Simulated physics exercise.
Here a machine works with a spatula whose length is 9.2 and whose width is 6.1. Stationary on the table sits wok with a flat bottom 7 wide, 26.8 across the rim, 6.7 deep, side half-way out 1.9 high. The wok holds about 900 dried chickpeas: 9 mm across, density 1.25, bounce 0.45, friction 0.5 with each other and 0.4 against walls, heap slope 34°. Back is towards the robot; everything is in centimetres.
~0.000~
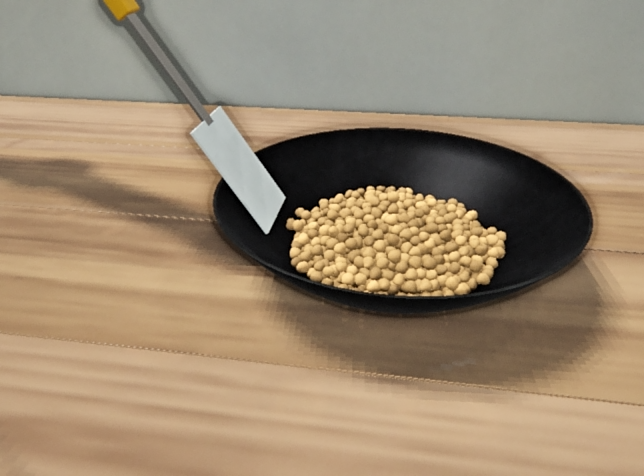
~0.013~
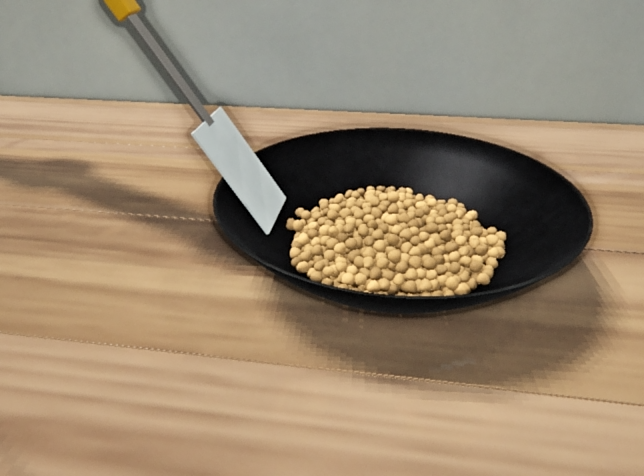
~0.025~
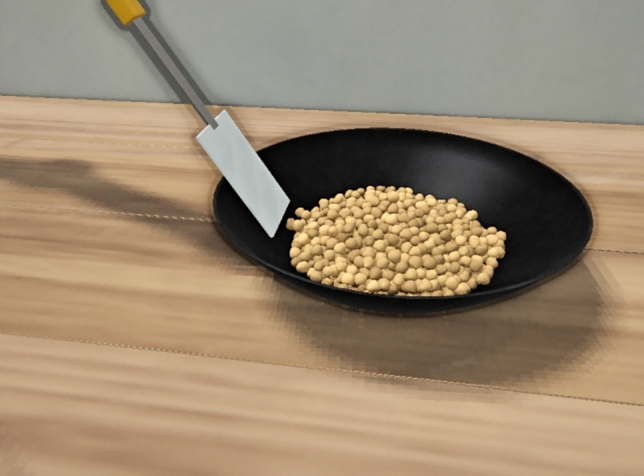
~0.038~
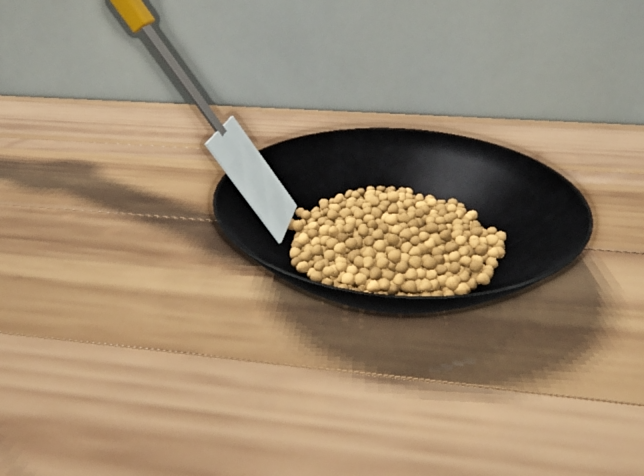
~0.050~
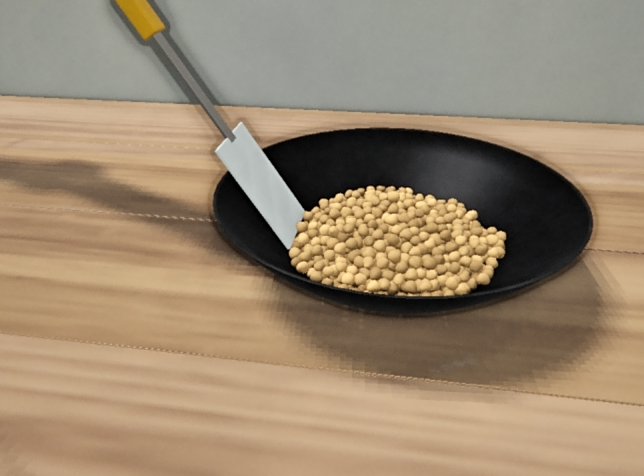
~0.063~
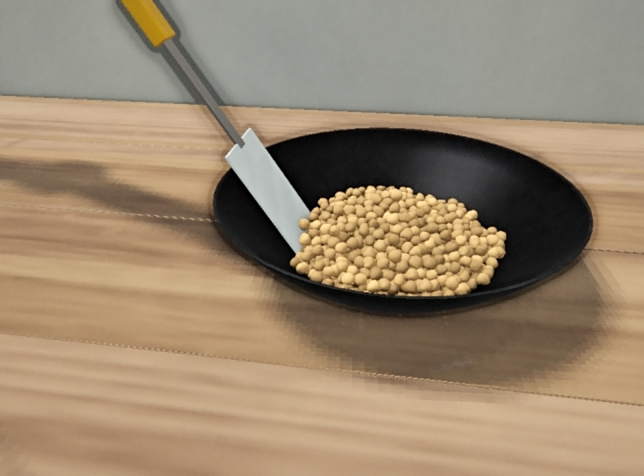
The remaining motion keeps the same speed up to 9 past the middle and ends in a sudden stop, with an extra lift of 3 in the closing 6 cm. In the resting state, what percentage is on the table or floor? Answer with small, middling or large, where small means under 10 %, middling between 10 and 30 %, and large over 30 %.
It is middling.
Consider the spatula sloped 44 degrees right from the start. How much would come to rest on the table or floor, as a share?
Somewhere around 15 per cent would end on the table or floor.
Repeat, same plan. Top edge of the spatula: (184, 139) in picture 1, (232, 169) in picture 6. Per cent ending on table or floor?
Off the vessel, on the table or floor: Some 25 percent.
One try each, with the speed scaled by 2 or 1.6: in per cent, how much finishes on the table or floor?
Roughly 35 per cent on the first try and 30 per cent on the second.
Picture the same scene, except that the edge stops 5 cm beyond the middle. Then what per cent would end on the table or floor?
It would come to roughly 0 percent.
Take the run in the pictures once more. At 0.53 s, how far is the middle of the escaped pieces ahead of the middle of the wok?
I'd put it at some 18 centimetres.
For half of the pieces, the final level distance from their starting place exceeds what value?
Somewhere around 4 centimetres, I'd say.
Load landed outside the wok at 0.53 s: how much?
Share at that moment: Roughly 15 %.
By 0.17 s, sloping 57°, highest piece 5 above the table; 900 in the wok.
By 0.28 s, sloping 57°, highest piece 15 above the table; 899 in the wok, 1 on the blade or in flight.
By 0.53 s, sloping 57°, highest piece 8 above the table; 729 in the wok, 145 on the table or floor, 26 on the blade or in flight.
By 1.58 s, sloping 57°, highest piece 7 above the table; 729 in the wok, 171 on the table or floor.
Final count, 729 in the wok, 171 on the table or floor. That is 19 % on the table or floor.
